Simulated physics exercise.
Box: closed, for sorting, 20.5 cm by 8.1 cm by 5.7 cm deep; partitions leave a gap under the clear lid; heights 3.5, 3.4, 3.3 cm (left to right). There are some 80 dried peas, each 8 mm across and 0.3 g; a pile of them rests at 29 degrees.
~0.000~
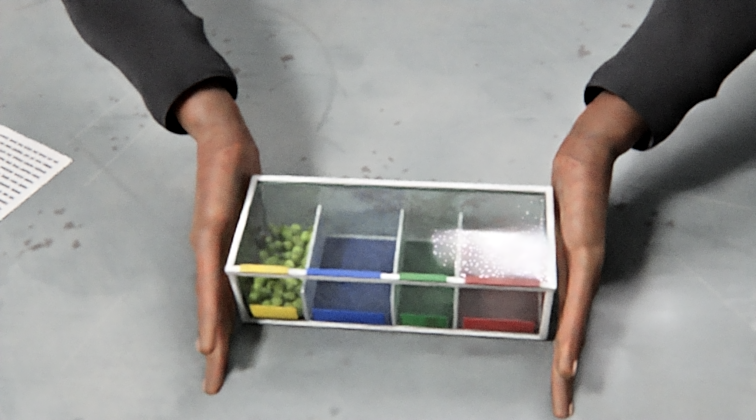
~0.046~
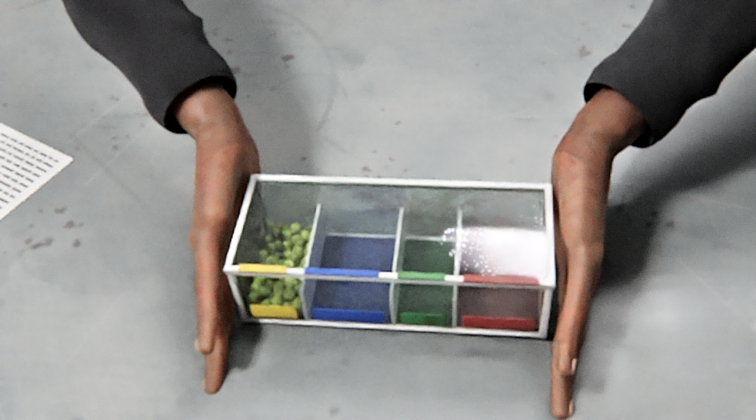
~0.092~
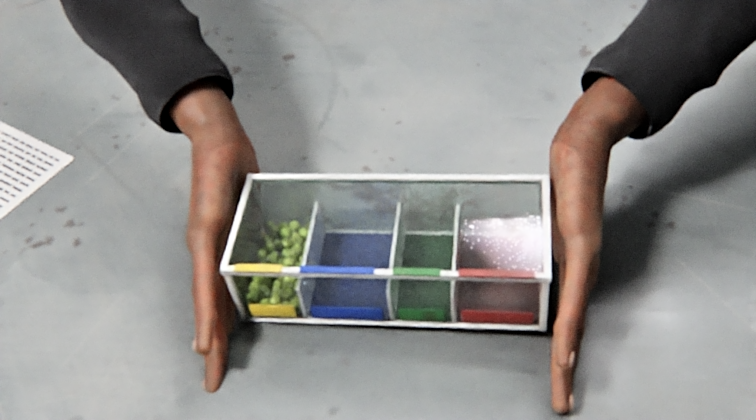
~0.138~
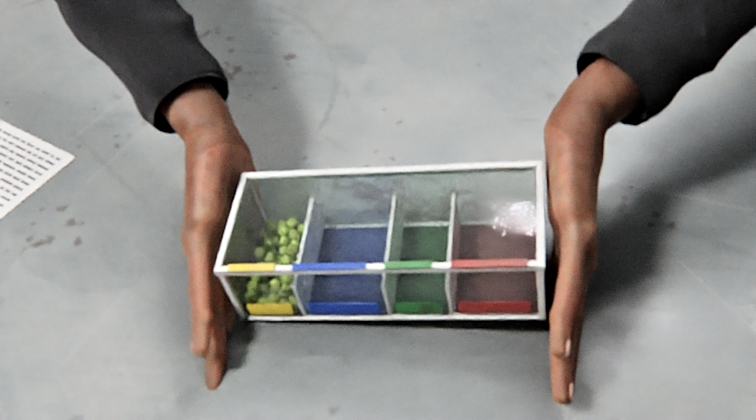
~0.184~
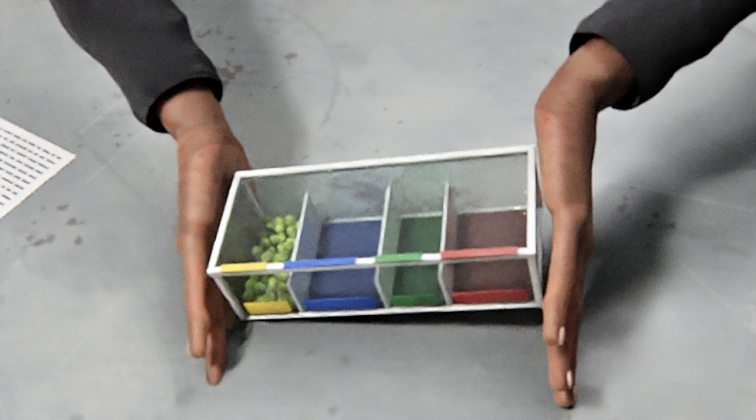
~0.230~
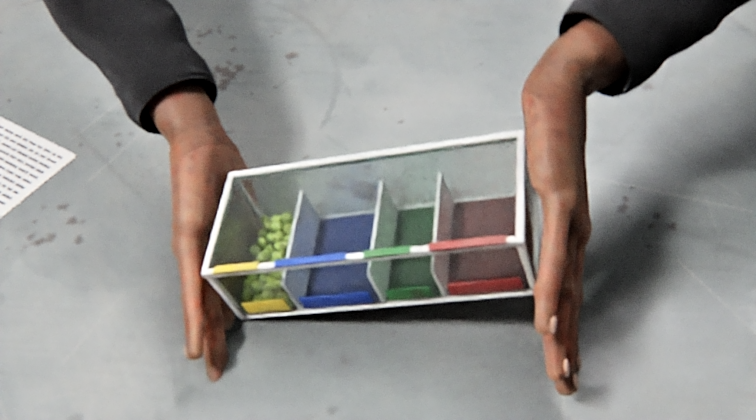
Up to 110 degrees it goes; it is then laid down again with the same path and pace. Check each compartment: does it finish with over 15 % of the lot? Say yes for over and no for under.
Red compartment: No; blue compartment: No; green compartment: No; yellow compartment: Yes.
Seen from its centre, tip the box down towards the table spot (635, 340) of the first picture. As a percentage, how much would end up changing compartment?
Estimate: Some 100 per cent.
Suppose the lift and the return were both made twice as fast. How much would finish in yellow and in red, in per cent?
Outcome, in per cent - yellow: 100; red: 0.
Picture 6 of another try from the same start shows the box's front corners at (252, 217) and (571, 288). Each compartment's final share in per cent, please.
In the end red holds 100 %, blue holds 0 %, green holds 0 % and yellow holds 0 %.
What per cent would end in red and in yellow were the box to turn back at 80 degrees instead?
Result - red 0 percent, yellow 100 percent.
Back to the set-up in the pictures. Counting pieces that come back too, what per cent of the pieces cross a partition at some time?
That share comes to about 0 per cent.
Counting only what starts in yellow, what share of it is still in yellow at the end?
Roughly 100 per cent.
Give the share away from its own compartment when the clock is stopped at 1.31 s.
Estimate: Some 0 %.
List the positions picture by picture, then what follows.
In the first frame, box tilt 0 degrees, front corners at (233, 268) and (549, 285); yellow 100 %.
In the second frame, box tilt 1 degrees, front corners at (232, 268) and (548, 282).
In the third frame, box tilt 3 degrees, front corners at (228, 268) and (544, 275), lowest corner left front.
In the fourth frame, box tilt 7 degrees, front corners at (222, 269) and (538, 263), lowest corner left front.
In the fifth frame, box tilt 11 degrees, front corners at (215, 270) and (529, 251), lowest corner left front.
In the sixth frame, box tilt 16 degrees, front corners at (209, 271) and (517, 238), lowest corner left front; yellow 100 %. Its pace works out near 90 degrees a second.
After 1.31 s, tilt 110 degrees; yellow 100 %.
After 2.03 s, tilt 49 degrees; yellow 100 %.
After 2.78 s, tilt 0 degrees; yellow 100 %.
By 3.3 s all is still; red 0 %, blue 0 %, green 0 %, yellow 100 %.
